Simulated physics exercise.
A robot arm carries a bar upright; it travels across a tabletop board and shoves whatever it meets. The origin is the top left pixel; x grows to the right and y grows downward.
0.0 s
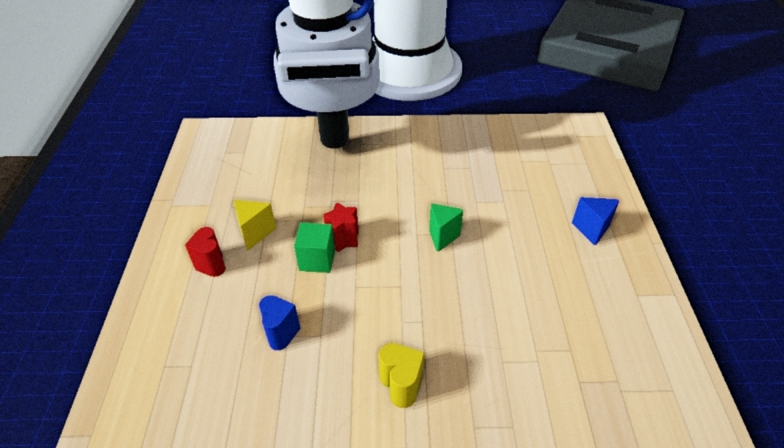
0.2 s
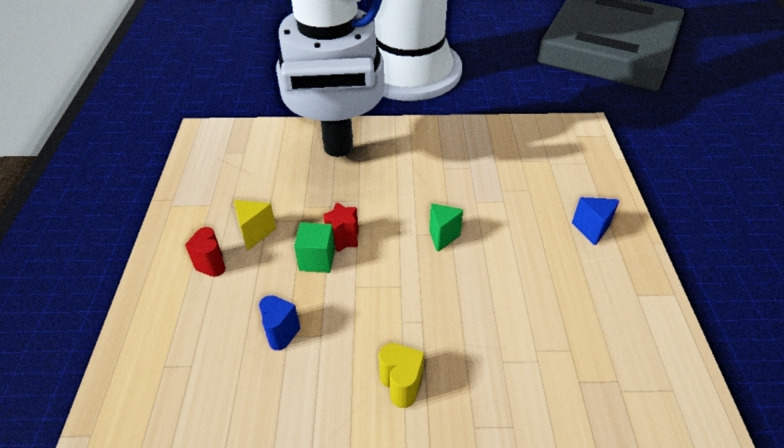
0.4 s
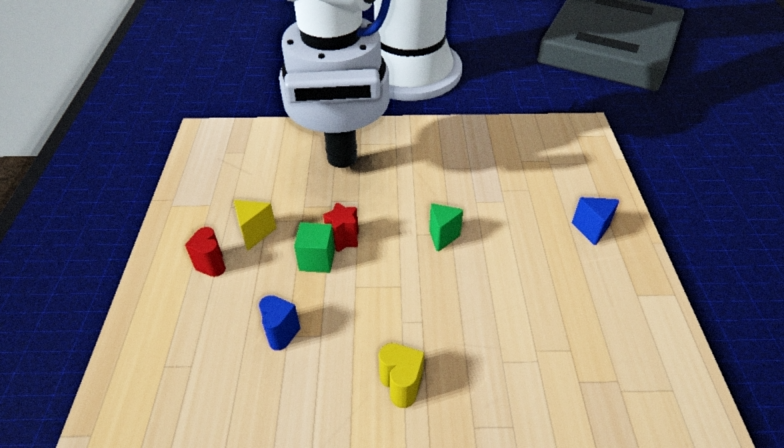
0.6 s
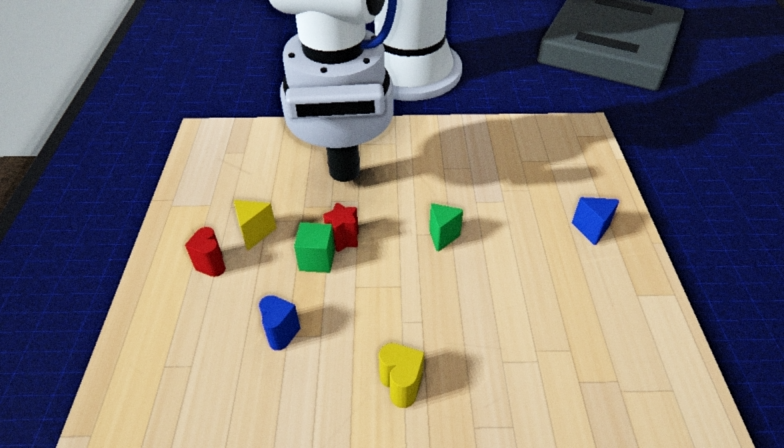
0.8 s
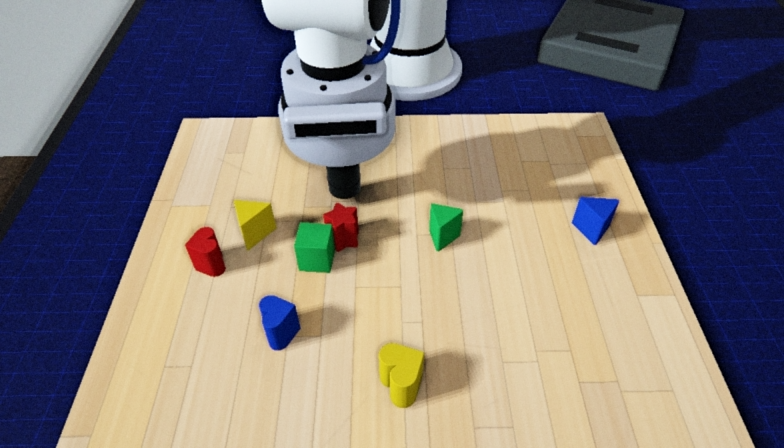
A white robot arm with a black tip reaches over a pale wooden board on a dark blue surface, seen from above at a fixed angle. Red, yellow, green and blue blocks lie scattered across the board, with a green block and red star close together left of centre. The arm moves slightly toward the viewer, its tip nearing the star, while every block stays still.
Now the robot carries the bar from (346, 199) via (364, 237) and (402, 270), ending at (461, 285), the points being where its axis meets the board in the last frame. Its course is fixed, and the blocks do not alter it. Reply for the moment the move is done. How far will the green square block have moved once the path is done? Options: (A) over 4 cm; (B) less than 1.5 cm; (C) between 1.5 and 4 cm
My pick is B.
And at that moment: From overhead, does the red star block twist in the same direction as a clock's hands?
The answer is yes.
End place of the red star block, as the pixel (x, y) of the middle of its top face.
The answer is (345, 243).
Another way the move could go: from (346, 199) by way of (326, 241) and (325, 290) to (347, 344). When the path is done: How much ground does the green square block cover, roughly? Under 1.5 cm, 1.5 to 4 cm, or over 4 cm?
Goes over 4 cm.
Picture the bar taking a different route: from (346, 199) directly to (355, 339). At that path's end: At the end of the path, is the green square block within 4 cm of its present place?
Yes, that is what happens.
What follows on the original path. One third of the way, bar (363, 228); green square block (310, 240), turned 25° clockwise; red star block (344, 232), turned 15° clockwise.
Two thirds of the way, bar (402, 260); green square block (309, 243), turned 35° clockwise; red star block (345, 243), turned 45° clockwise.
At the end, bar (463, 275); green square block (309, 243), turned 35° clockwise; red star block (345, 243), turned 45° clockwise; green triangular piece unmoved.
